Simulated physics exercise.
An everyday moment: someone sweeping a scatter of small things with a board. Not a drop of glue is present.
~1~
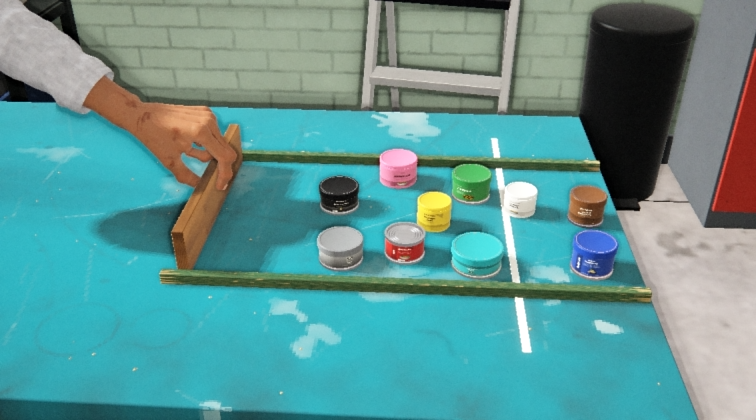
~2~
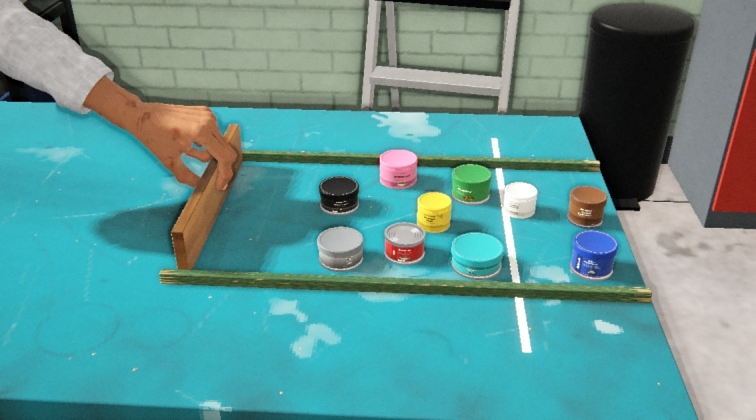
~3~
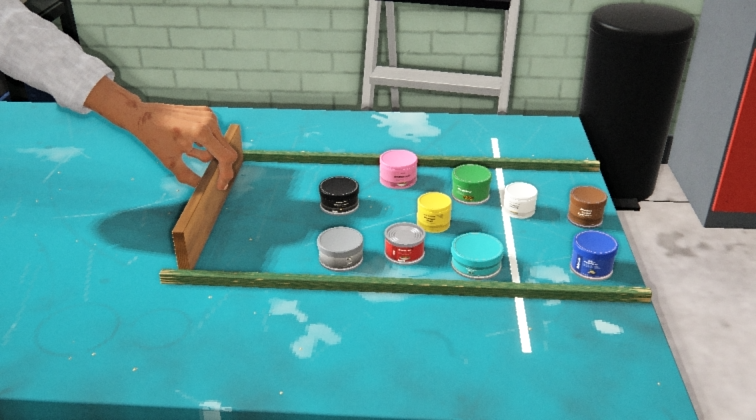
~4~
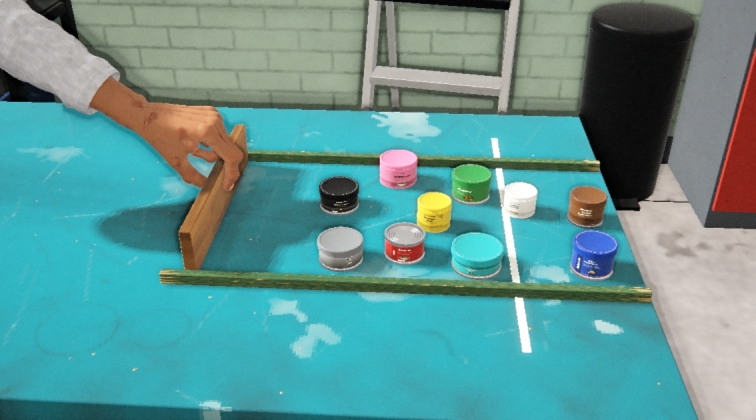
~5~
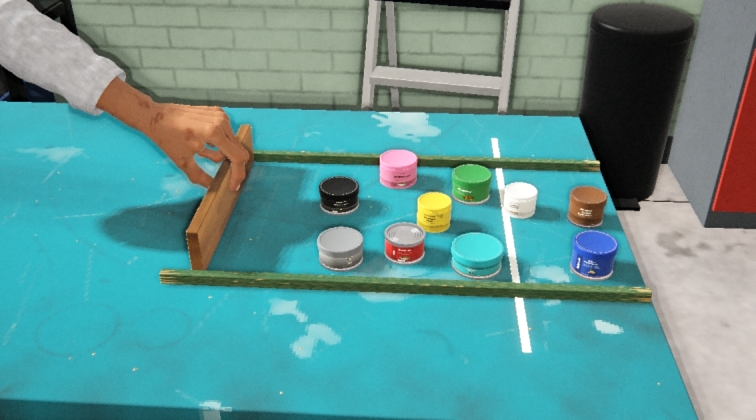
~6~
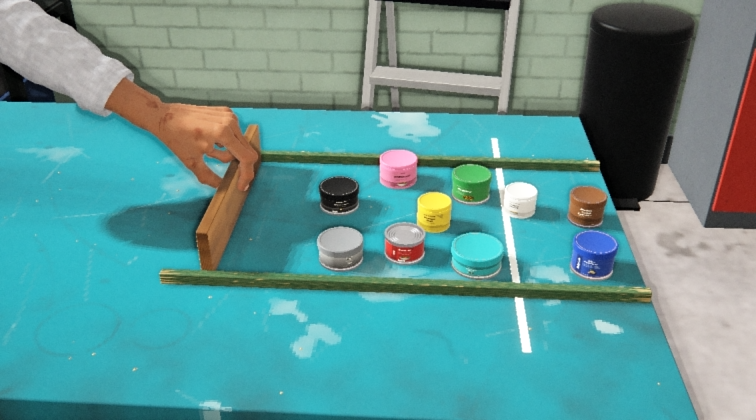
In a garage or workshop with a pale green brick wall, a worn turquoise tabletop is seen from above at an angle by a still camera. Ten small tubs in black, pink, grey, red, yellow, green, turquoise, white, brown and blue sit between two wooden strips, with white tape crossing near the right. A hand at left holds a wooden board upright, then slides it slightly rightward, the tubs staying still.
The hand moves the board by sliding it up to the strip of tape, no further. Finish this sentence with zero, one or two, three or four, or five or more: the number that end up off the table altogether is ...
The number that end up off the table altogether is zero.
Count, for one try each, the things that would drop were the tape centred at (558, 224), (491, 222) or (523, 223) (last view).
In order: 2, 0 and 1.
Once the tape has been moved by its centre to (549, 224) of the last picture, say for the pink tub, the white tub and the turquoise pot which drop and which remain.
The pink tub is still there; as for the white tub, it is still there; and the turquoise pot is still there.
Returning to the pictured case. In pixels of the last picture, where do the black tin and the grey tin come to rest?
About (525, 200), and the other about (538, 260).
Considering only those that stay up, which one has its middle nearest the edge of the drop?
Foremost one: Blue pot.
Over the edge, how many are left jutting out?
Answer: 1.
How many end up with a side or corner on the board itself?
Looks like 4 of them, all told.
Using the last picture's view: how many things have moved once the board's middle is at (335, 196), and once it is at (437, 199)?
The first number is 2, the next one 7.
Soon after, none off yet; brown tin at rest near (587, 207); blue pot at rest near (594, 255); white tub at rest near (520, 200).
At rest, the number that fall off is zero.
